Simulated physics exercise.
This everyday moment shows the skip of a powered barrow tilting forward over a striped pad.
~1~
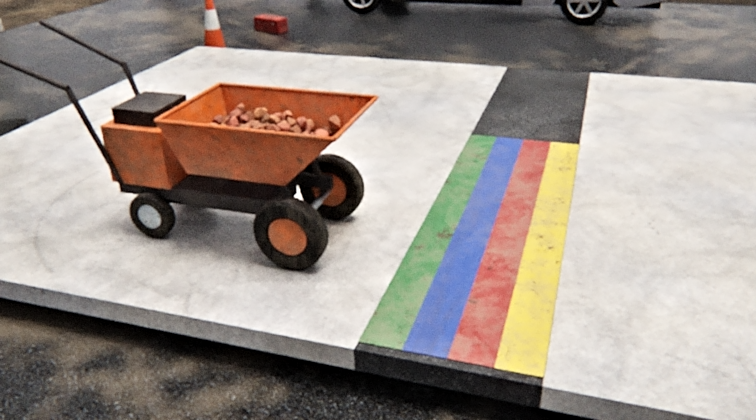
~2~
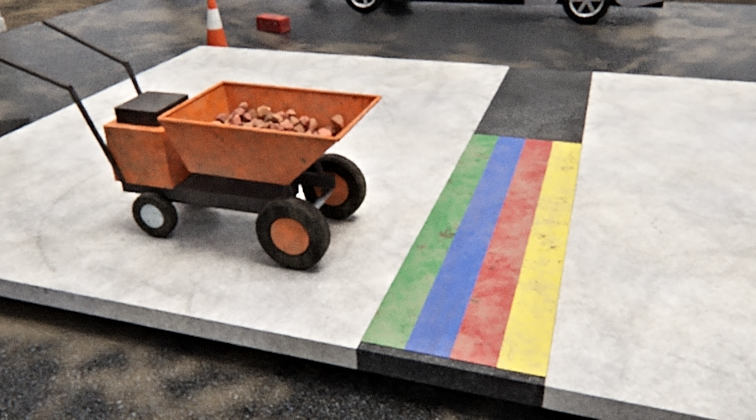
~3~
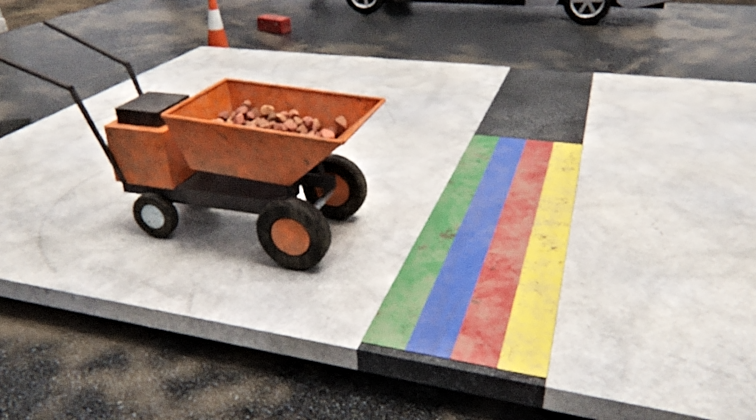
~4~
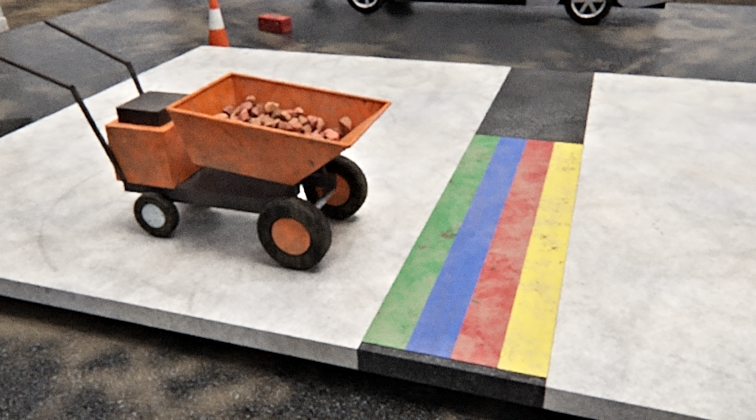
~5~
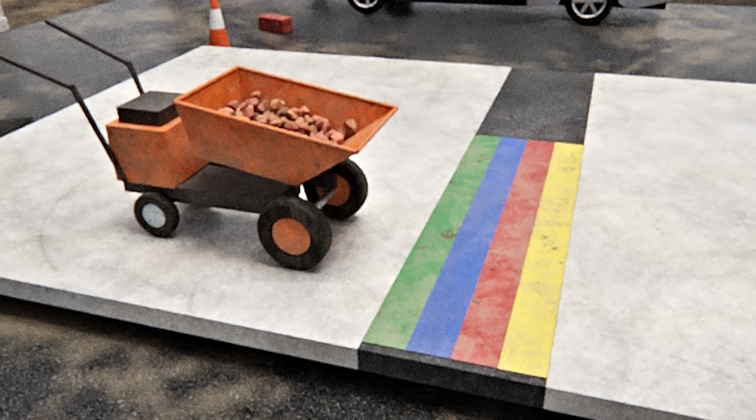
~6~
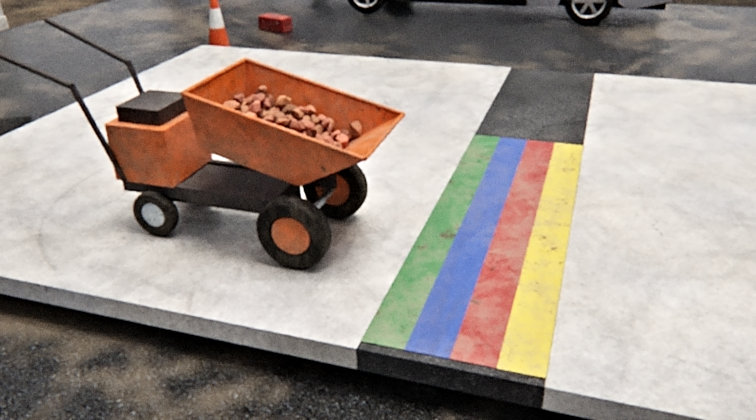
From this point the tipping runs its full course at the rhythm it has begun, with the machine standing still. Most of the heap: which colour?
Colour: Blue.
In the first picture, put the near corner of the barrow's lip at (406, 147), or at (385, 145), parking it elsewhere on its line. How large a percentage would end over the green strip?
The first gives 0 %, the second 0 %.
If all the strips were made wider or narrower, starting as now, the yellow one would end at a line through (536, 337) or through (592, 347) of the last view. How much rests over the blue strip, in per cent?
30 and 40 percent, roughly.
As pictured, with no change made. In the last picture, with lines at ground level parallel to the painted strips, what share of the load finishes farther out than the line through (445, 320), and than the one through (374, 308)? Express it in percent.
In order, some 30 % then some 70 %.
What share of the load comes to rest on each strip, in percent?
In per cent, approximately: Green 15, blue 35, red 15, yellow 5.
Soon after the last picture, skip tipped steeply; all in the skip.
A little later, skip tipped steeply; most in the skip; a small part over the green strip; a small part over the blue strip.
Later still, skip tipped right over; about a third in the skip; a small part over the green strip; about a third over the blue strip; a small part over the red strip; a stray few over the yellow strip; a stray few off the paint.
At rest, skip tipped right over; about a third in the skip; a small part over the green strip; about a third over the blue strip; a small part over the red strip; a stray few over the yellow strip; a stray few off the paint.
